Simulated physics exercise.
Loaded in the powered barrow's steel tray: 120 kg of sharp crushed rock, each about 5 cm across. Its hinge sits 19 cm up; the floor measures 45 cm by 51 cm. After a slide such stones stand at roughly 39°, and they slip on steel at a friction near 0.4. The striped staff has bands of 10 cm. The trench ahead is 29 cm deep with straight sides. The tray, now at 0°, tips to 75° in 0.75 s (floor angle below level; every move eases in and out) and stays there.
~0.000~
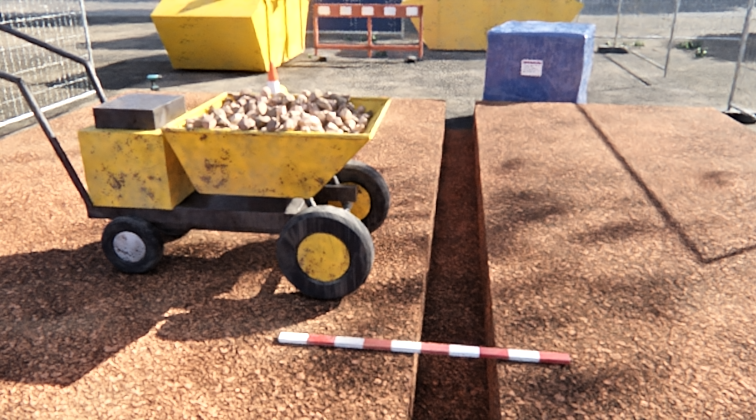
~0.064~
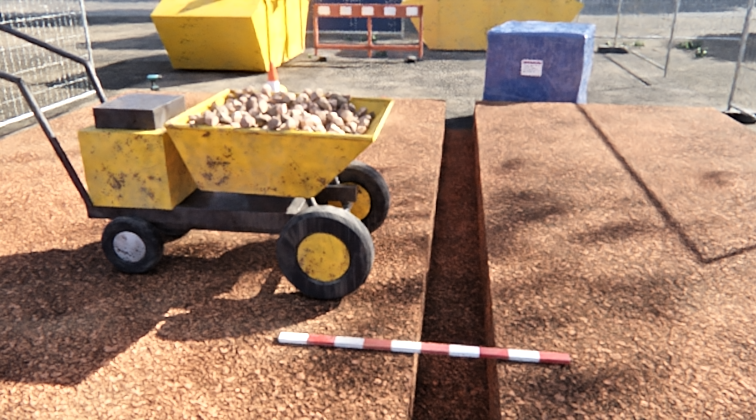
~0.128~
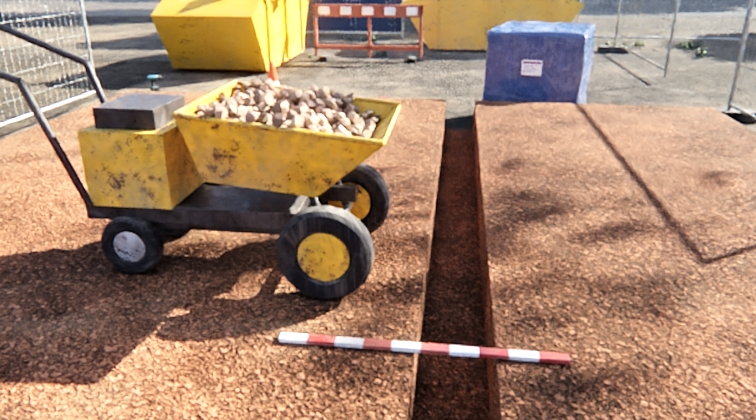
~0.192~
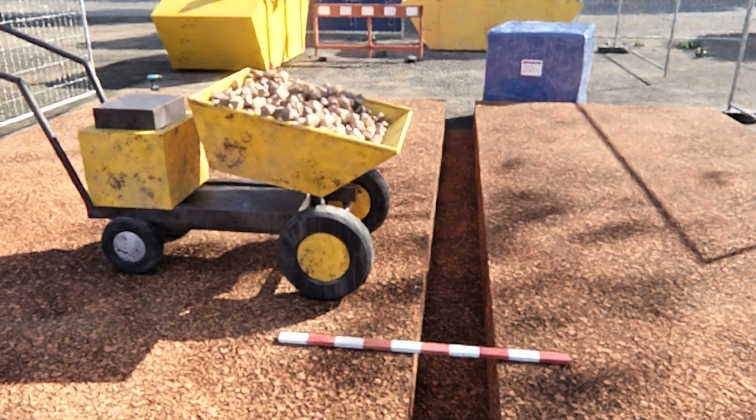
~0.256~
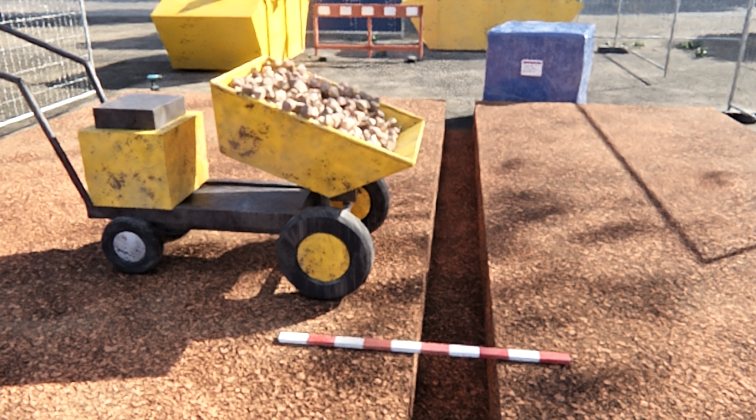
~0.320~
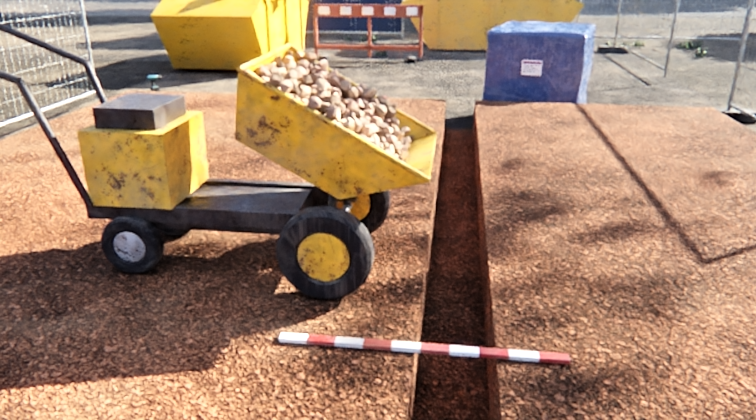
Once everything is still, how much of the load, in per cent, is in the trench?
Close to 46 in a hundred.
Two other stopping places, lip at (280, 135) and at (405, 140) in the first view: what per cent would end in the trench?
About 75 and 10 per cent.
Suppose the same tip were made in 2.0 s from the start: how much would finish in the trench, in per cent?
It would be near 65 per cent.
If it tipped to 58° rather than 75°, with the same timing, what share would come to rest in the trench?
Then about 25 per cent.
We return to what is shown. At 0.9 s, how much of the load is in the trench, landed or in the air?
Some 15 per cent.
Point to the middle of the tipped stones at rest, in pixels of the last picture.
Near (502, 268).
After 0.6 s the floor is at 63°; 100 % in the tray; the foremost stones are at (458, 194).
After 0.9 s the floor is at 75°; 55 % in the tray, 13 % in the trench, 32 % past the trench; the foremost stones are at (560, 266).
After 1.2 s the floor is at 75°; 12 % in the tray, 32 % in the trench, 55 % past the trench; the foremost stones are at (724, 281).
After 3.2 s the floor is at 75°; 0 % in the tray, 46 % in the trench, 54 % past the trench; the foremost stones are past the picture's edge.
